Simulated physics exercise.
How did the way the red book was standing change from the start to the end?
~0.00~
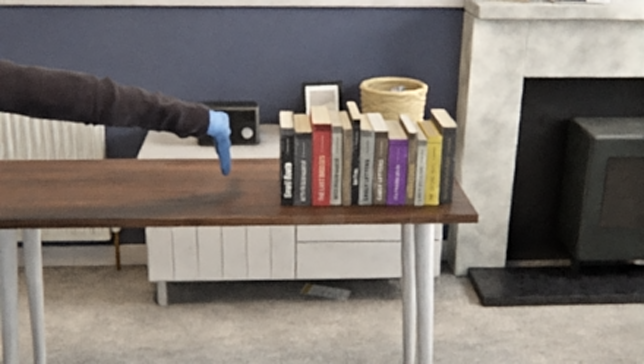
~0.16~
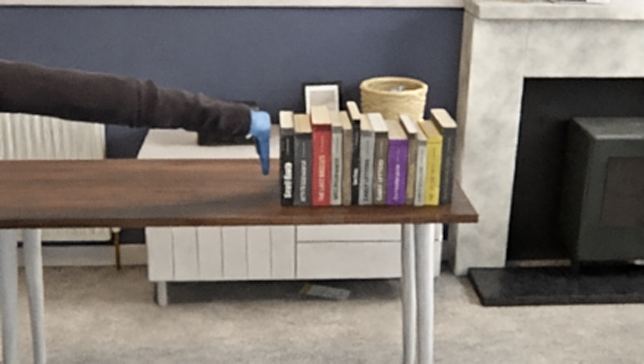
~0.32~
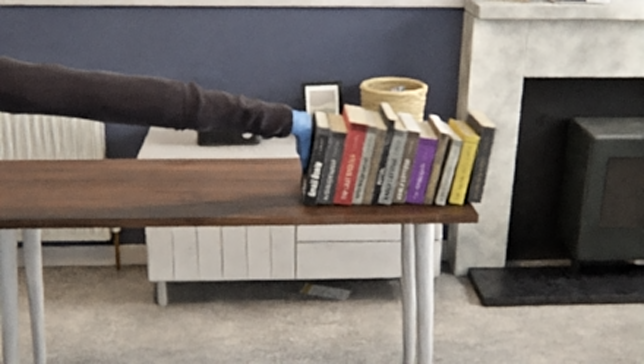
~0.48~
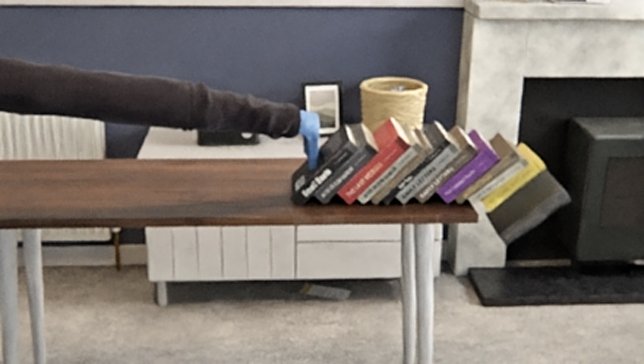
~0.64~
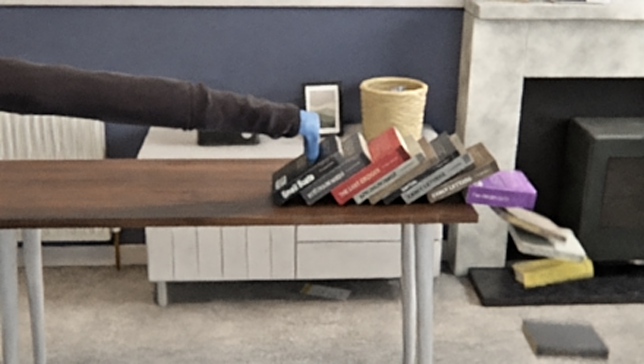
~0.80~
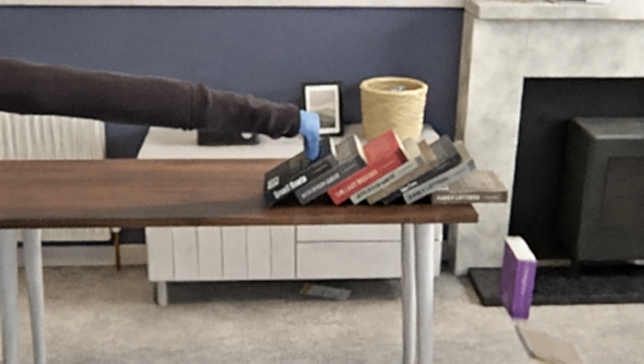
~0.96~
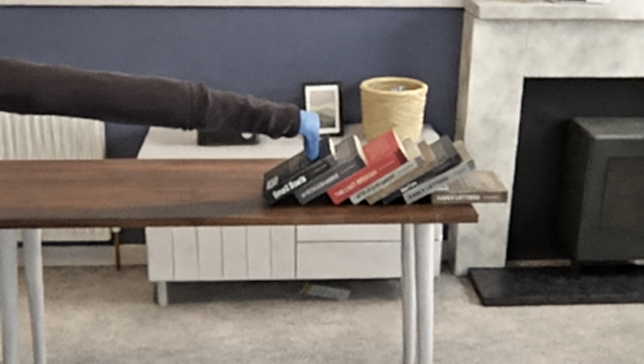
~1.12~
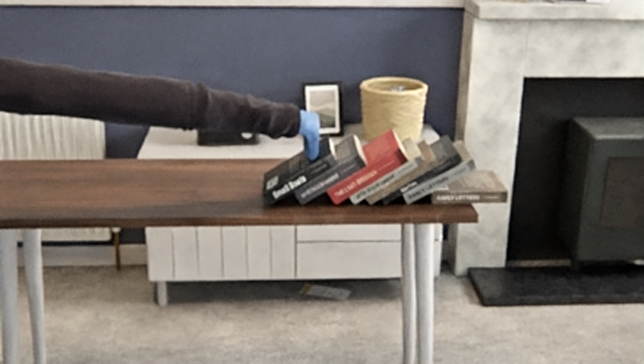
The red book stood upright in the row at the start, but by the end it was leaning over to the right among the other books left on the table.
